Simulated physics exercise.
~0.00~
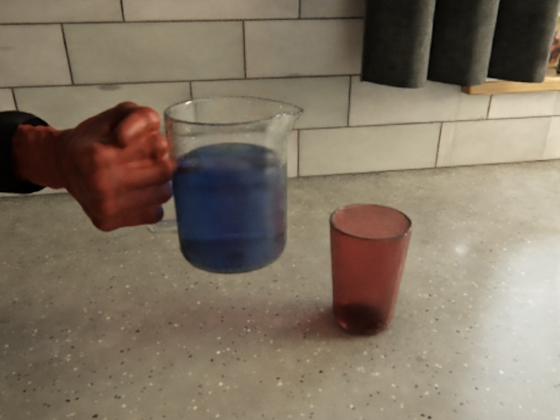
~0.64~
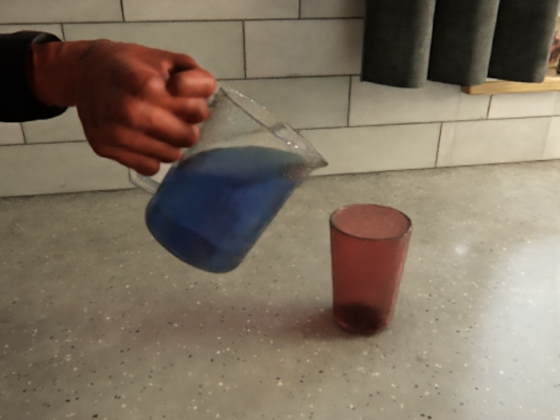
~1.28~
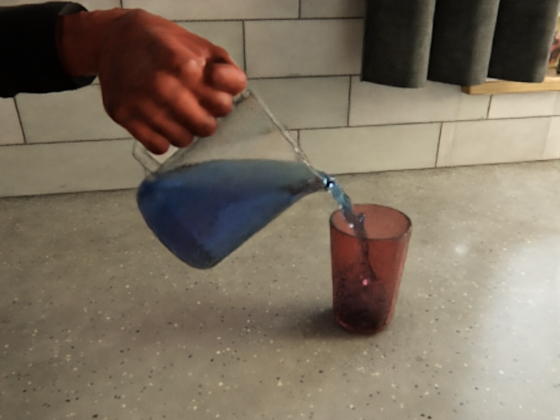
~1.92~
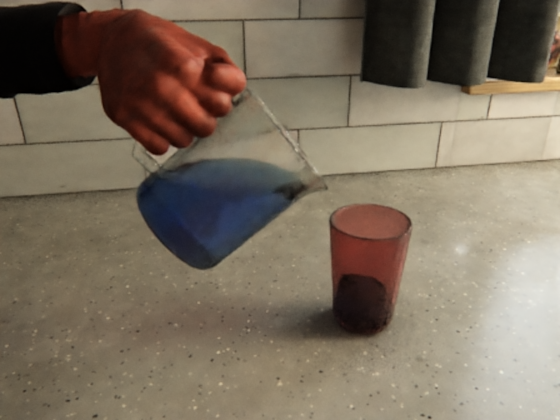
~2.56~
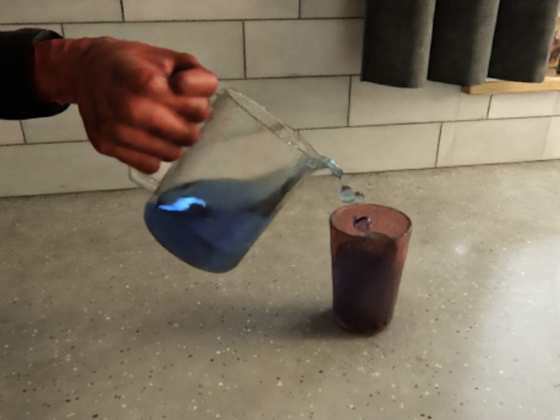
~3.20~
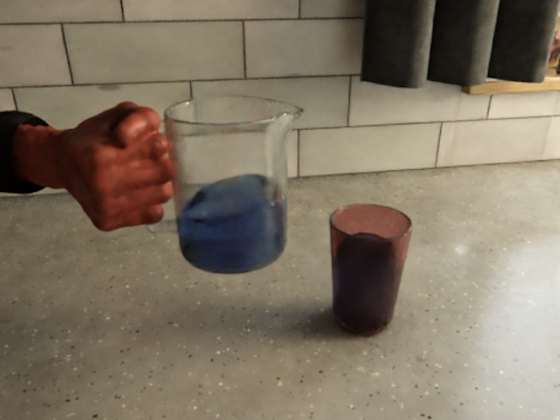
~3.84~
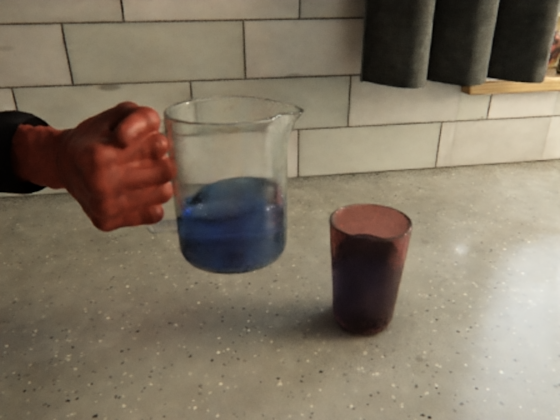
A hand tilting a glass pitcher of blue liquid, pouring into a reddish glass on a counter, then holding the pitcher upright again.
